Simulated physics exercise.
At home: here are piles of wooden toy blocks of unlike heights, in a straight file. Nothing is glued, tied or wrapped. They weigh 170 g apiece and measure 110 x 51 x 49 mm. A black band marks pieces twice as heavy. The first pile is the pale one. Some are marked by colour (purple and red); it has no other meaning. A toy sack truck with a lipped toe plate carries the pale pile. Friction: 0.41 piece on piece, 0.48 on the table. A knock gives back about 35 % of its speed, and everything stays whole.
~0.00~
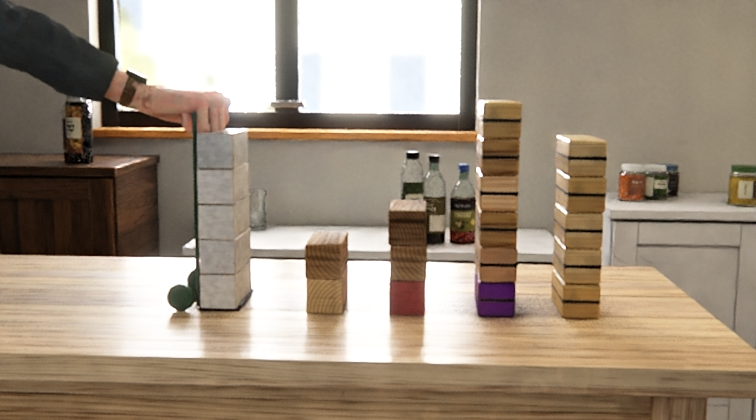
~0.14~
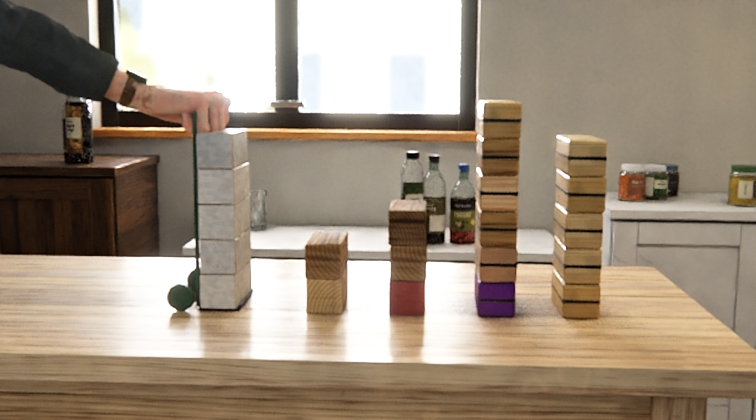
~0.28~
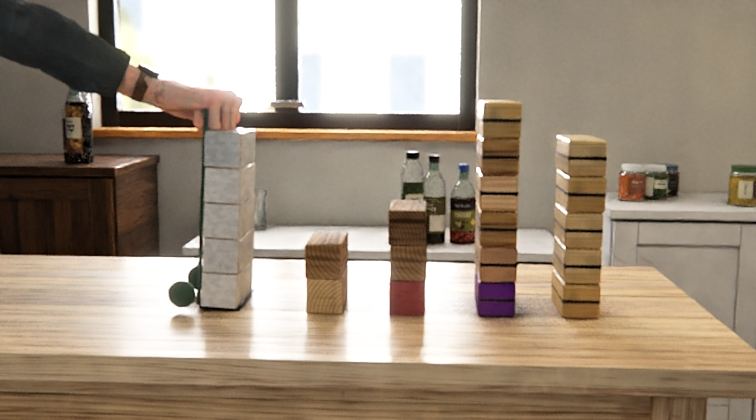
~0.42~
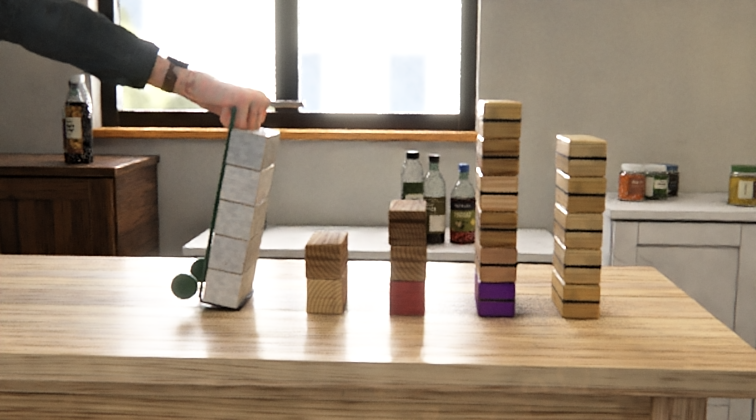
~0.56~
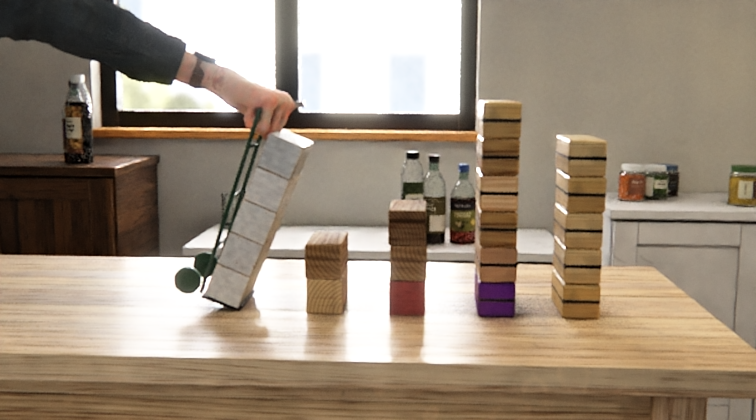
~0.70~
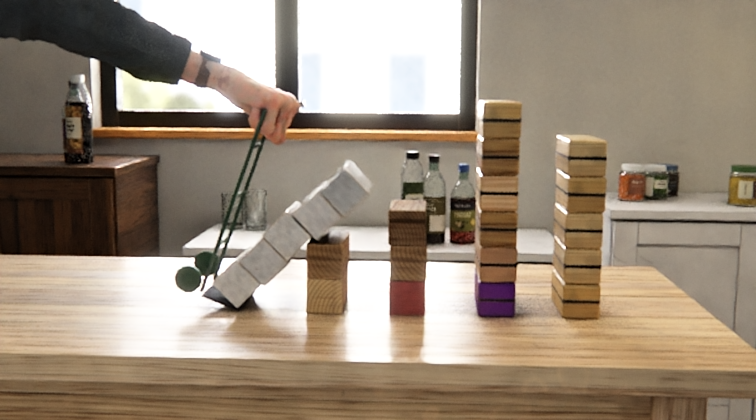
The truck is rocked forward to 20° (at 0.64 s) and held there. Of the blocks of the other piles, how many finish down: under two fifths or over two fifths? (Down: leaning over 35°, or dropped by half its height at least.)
It comes to under two fifths.
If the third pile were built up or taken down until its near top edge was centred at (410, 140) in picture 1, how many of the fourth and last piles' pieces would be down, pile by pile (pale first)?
In that case fourth 0, last 0.
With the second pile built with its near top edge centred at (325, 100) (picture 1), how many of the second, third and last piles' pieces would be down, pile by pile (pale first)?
In that case second 6, third 3, last 4.
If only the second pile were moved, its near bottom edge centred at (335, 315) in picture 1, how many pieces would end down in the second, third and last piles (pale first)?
Then second 0, third 1, last 0.
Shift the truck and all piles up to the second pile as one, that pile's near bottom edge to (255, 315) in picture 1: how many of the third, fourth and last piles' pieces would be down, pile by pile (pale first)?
Then third 0, fourth 0, last 0.
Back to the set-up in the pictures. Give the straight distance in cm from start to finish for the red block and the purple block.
Red 0, purple 0.
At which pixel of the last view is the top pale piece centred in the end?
Near (404, 221).
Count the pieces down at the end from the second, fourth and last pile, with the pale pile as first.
By pile: Second 0, fourth 0, last 0.
After 0.76 s, 5 of the pale pile down; none of the 16 other blocks down, 2 disturbed.
After 0.80 s, 5 of the pale pile down; none of the 16 other blocks down, 3 disturbed.
After 0.90 s, 5 of the pale pile down; 1 of the 16 other blocks down.
In the end (2.1 s), 5 of the pale pile down; 1 of the 16 other blocks down; red block unmoved; purple block unmoved. That is 6 per cent. From the last view, middles, red block near (408, 290), purple block near (494, 291).
